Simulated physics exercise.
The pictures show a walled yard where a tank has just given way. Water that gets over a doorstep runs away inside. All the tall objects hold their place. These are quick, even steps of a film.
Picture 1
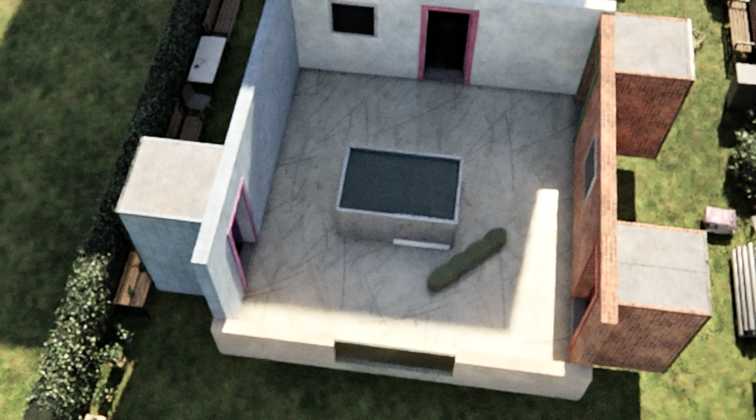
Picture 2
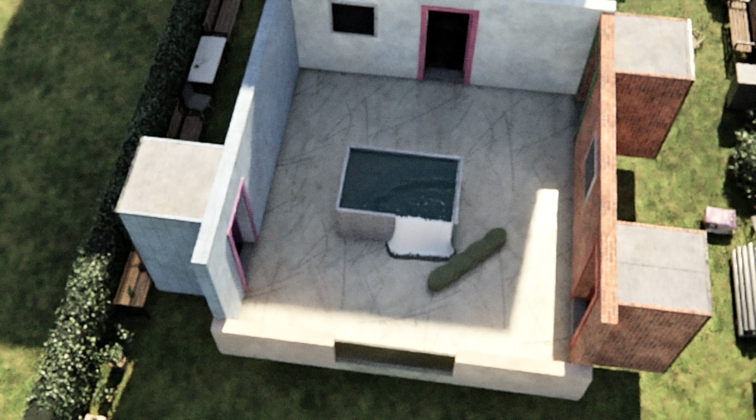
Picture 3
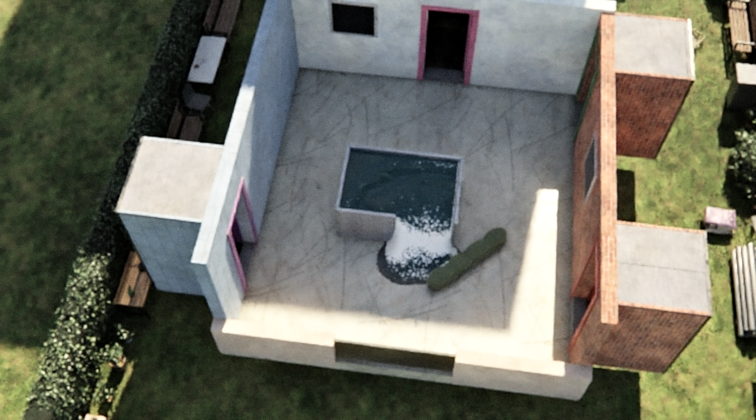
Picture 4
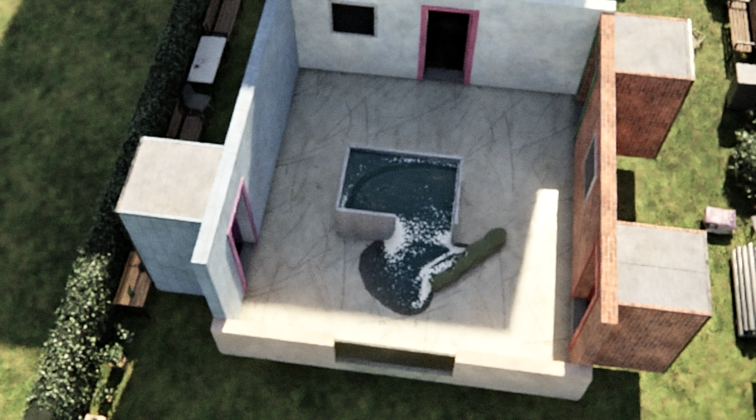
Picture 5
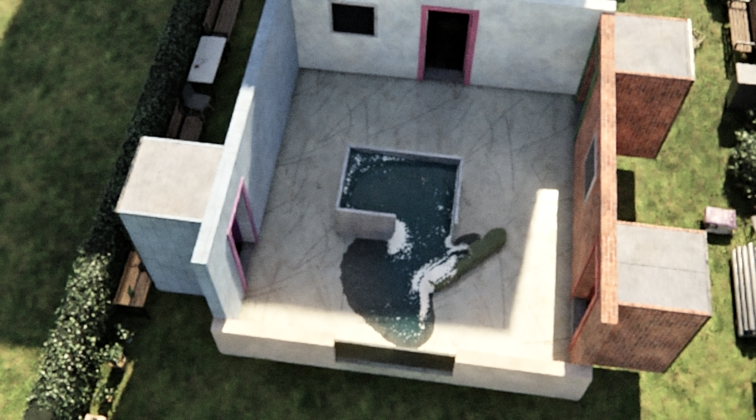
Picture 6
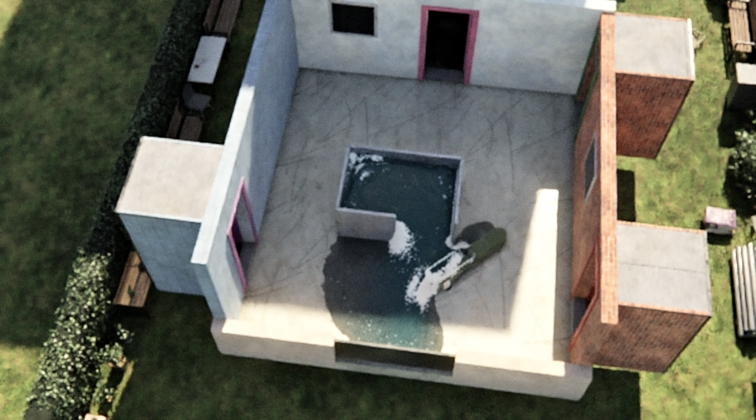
Seen from high above, a walled yard with a pale stone floor surrounds a raised rectangular tank of dark water. White walls with pink-framed doorways stand at the back and left, a red brick wall at right, and a rounded green hedge lies beside the tank. Water bursts through the tank's front right side, foams against the hedge and spreads toward the low front wall, while the camera stays still.
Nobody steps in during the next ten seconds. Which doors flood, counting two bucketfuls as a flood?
One by one: The green door admits no more than that; the purple door lets in a lot; the red door admits no more than that; the pink door admits no more than that.
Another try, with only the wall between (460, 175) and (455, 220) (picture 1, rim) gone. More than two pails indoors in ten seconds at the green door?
One by one: Green door takes more.
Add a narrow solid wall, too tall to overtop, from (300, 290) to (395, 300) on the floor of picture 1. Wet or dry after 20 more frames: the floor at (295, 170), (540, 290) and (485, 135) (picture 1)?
One after the other: Covered, flooded, covered.
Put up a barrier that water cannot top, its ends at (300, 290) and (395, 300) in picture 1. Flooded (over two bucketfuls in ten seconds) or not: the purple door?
The purple door passes that mark.
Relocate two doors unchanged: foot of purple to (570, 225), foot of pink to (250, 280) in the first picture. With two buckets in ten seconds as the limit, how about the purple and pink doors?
One by one: Purple door holds, pink door is over.
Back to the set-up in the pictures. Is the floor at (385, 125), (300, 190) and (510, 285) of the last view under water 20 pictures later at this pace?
In that order: No water, covered, flooded.
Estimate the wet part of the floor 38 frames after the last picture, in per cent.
About 90 per cent.
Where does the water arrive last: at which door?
I say the one in pink.
A moment on, water covers 25 % of the floor; the green door not reached, the purple door not reached, the red door not reached, the pink door not reached.
Next, water covers 45 % of the floor; the green door not reached, the purple door wet at the sill, nothing in, the red door wet at the sill, nothing in, the pink door not reached.
Then, water covers 70 % of the floor; the green door wet at the sill, nothing in, the purple door over two buckets in, the red door wet at the sill, nothing in, the pink door not reached.
Later, water covers 90 % of the floor; the green door wet at the sill, nothing in, the purple door over two buckets in, the red door wet at the sill, nothing in, the pink door wet at the sill, nothing in.
In the end, water covers 95 % of the floor; the green door wet at the sill, nothing in, the purple door over two buckets in, the red door wet at the sill, nothing in, the pink door under two buckets in.
